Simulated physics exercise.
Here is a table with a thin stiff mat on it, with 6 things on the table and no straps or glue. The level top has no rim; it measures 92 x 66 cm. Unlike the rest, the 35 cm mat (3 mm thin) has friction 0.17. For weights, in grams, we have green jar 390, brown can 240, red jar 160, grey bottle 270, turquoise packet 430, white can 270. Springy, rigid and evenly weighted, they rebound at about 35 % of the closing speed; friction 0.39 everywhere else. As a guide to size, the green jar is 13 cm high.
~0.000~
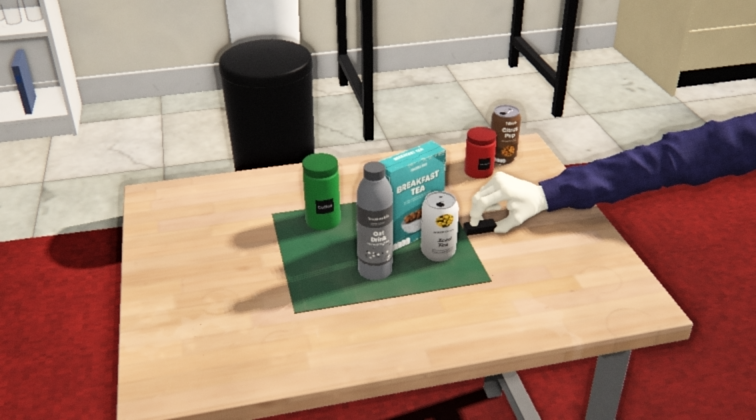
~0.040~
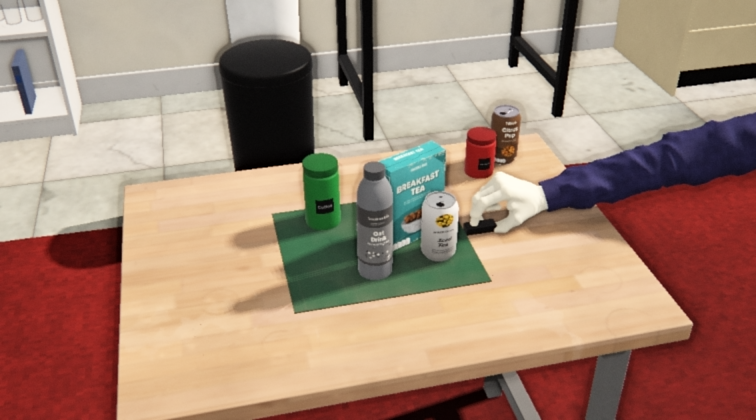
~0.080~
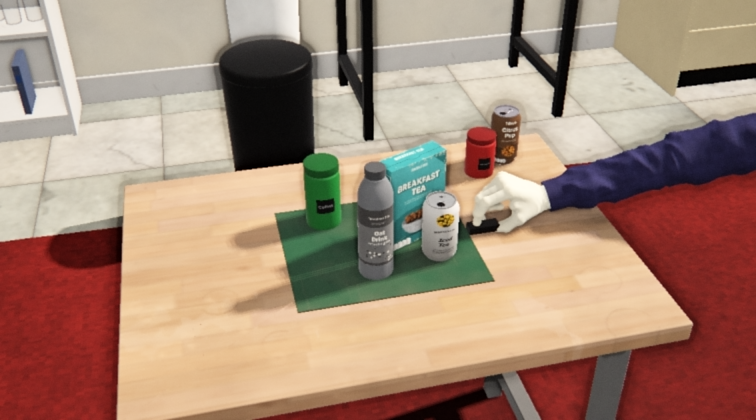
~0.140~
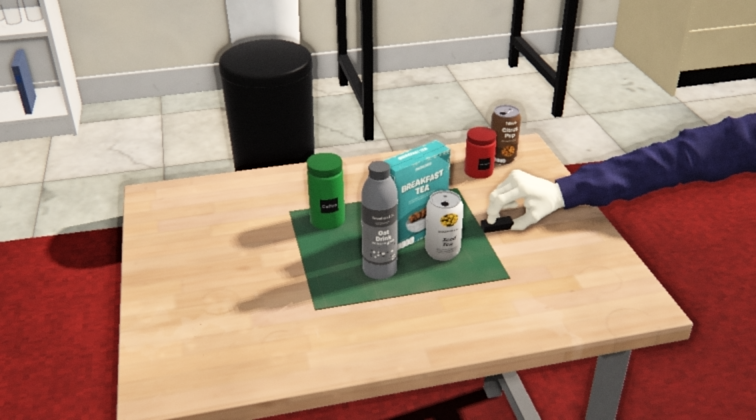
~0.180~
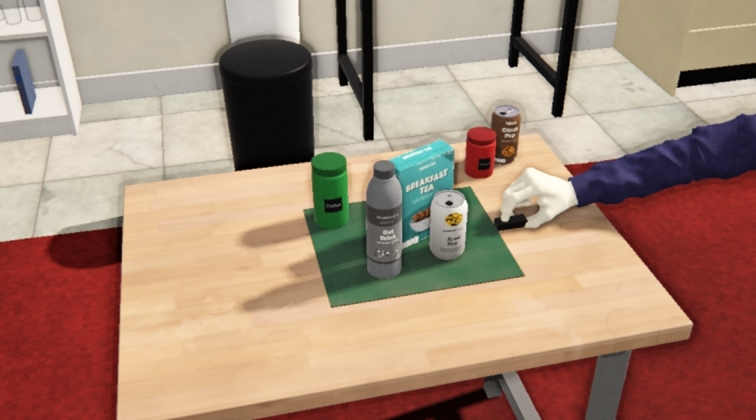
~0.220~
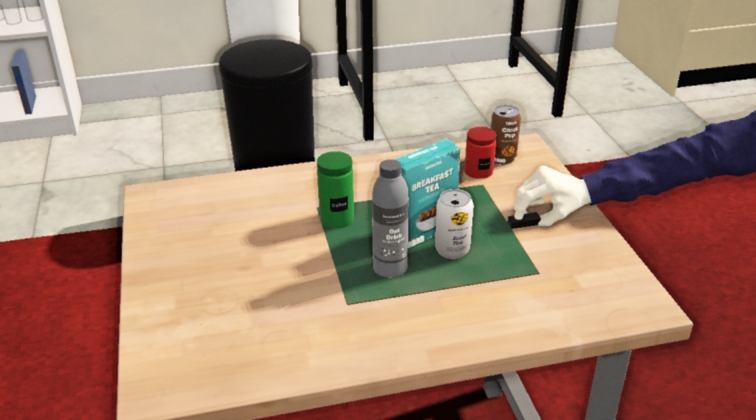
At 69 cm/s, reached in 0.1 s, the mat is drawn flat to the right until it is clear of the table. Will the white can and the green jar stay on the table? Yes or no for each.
White can: No; green jar: Yes.
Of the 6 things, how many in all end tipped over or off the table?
So, 3 in all.
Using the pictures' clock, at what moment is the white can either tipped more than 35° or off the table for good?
Roughly at the 0.8 s mark.
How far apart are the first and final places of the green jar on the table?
The shift is close to 18 cm.
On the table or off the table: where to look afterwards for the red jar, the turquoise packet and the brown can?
At the end the red jar remains on its base, the turquoise packet leaves its base and the brown can remains on its base.
By 0.62 s, mat out by 37 cm; green jar tilted 7° near (417, 179); white can 26 cm from its spot near (573, 208); turquoise packet 26 cm from its spot.
By 1.02 s, mat out by 64 cm; grey bottle, turquoise packet and white can now off the table; green jar 18 cm from its spot near (413, 181).
When it is over (1.9 s), off the table, grey bottle, turquoise packet and white can; not toppled but over 6 cm from the start, green jar; the other 2 within 6 cm of the start. End places, in pixels of the last picture, green jar near (413, 181).
